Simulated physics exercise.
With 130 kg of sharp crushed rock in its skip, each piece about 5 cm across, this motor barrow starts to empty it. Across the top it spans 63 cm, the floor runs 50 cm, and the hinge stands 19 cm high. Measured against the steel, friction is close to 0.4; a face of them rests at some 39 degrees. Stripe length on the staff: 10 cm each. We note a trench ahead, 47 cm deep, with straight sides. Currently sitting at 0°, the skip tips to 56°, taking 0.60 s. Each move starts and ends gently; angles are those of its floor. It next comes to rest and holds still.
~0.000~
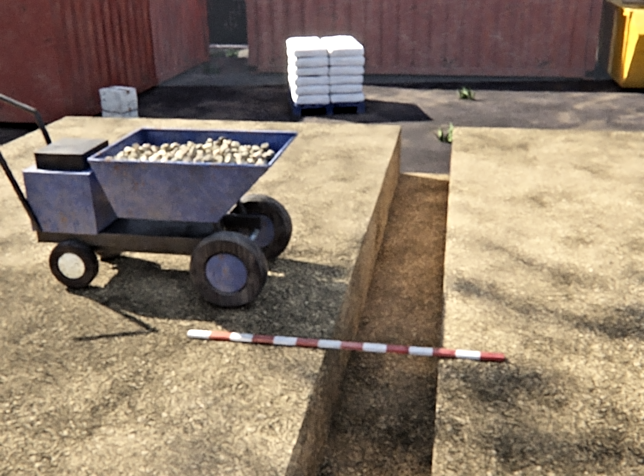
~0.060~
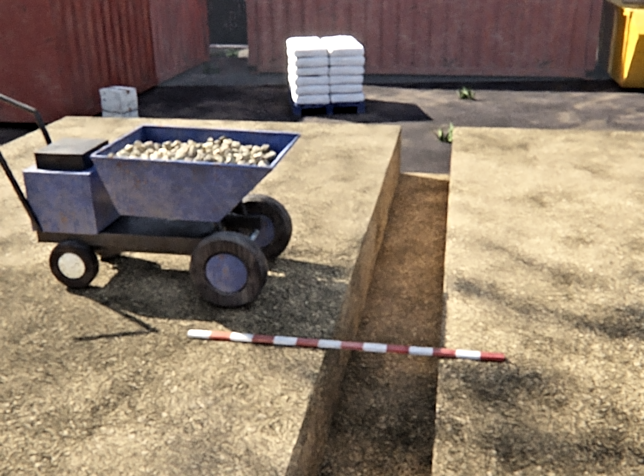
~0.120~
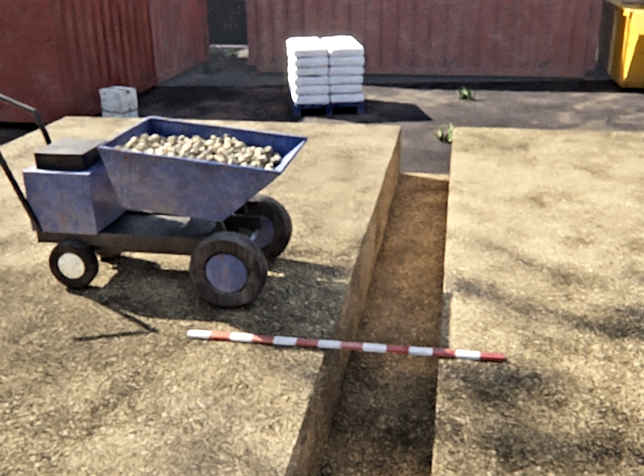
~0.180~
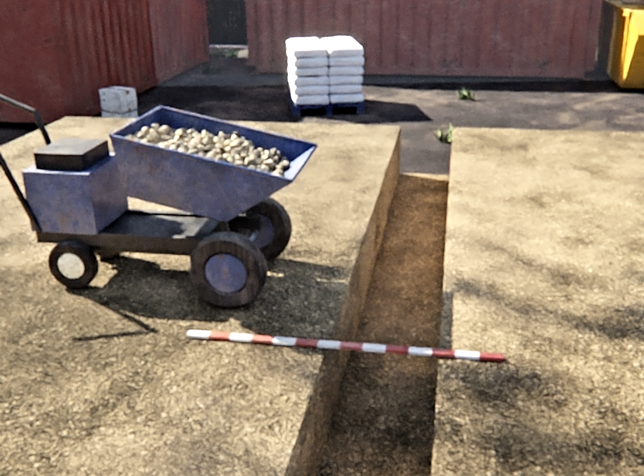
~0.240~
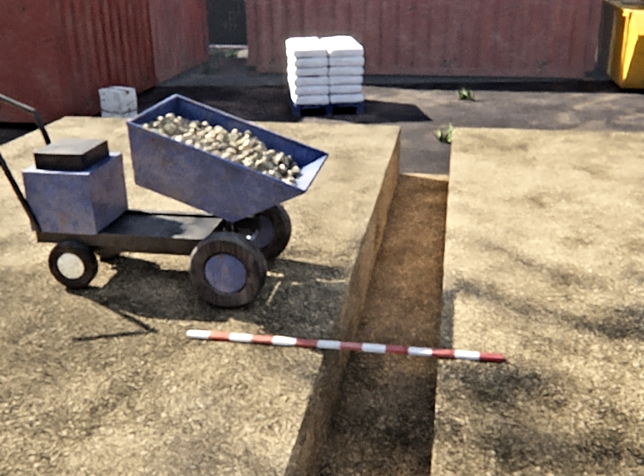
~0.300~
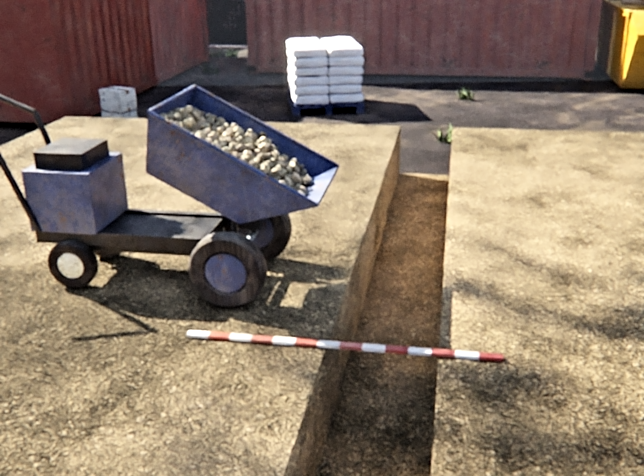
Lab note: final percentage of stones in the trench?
Approx. 51 %.
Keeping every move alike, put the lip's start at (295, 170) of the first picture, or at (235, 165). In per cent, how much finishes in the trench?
Around 40% for the first place and 50% for the second.
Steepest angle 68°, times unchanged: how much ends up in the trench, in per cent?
Close to 100 per cent then.
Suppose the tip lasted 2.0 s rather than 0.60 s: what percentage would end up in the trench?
I'd put it at roughly 30 per cent.
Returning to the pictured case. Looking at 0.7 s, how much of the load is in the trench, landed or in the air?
Something like 5 in a hundred.
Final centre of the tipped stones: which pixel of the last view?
Roughly at pixel (410, 366).
After 0.4 s the floor is at 47°; 100 % in the skip; the foremost stones are at (324, 212).
After 0.7 s the floor is at 56°; 93 % in the skip, 7 % in the trench; the foremost stones are at (394, 268).
After 1.0 s the floor is at 56°; 58 % in the skip, 40 % in the trench, 1 % past the trench; the foremost stones are at (477, 303).
After 3.0 s the floor is at 56°; 48 % in the skip, 51 % in the trench, 1 % past the trench; the foremost stones are at (517, 302).
